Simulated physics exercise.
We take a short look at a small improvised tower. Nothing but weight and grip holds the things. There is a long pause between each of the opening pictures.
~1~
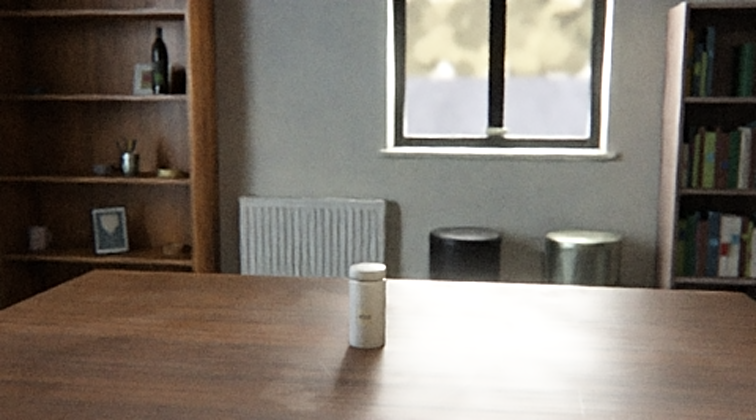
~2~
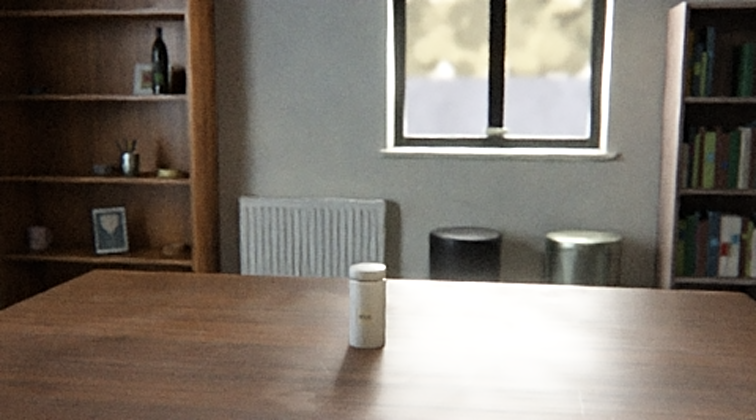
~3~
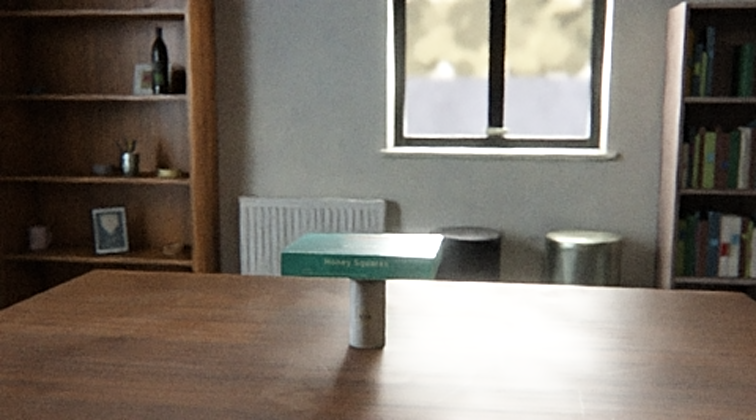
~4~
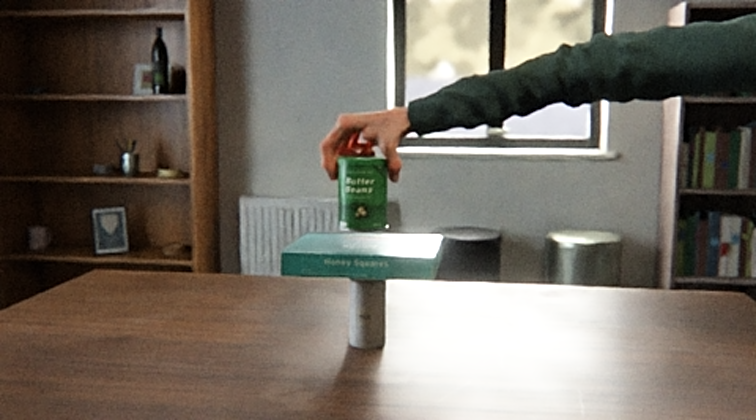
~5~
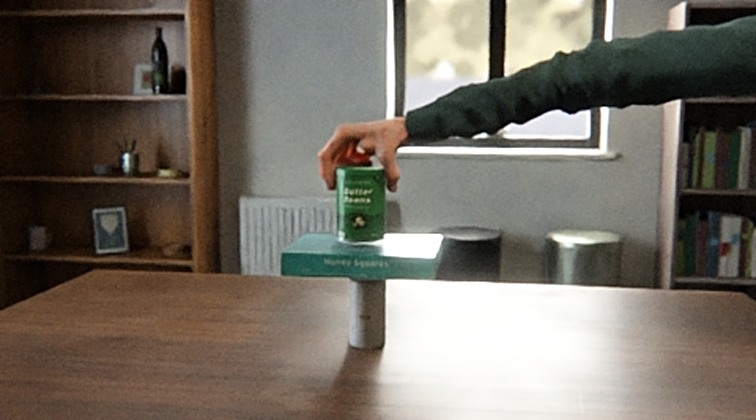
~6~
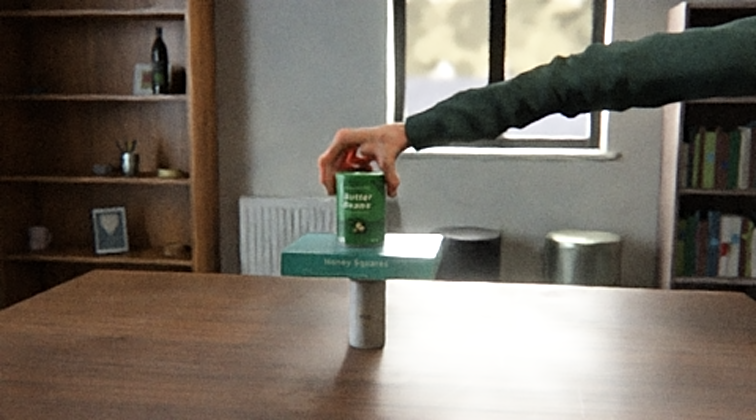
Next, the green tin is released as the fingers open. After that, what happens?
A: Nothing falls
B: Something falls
(A) Nothing falls.
Then, 0.20 s on from there, no change.
Then, 0.70 s on from there, green tin resting near (361, 209).
In the end, all 3 unmoved. At the end, from the last picture's camera, green tin near (361, 209). The stack keeps its balance.
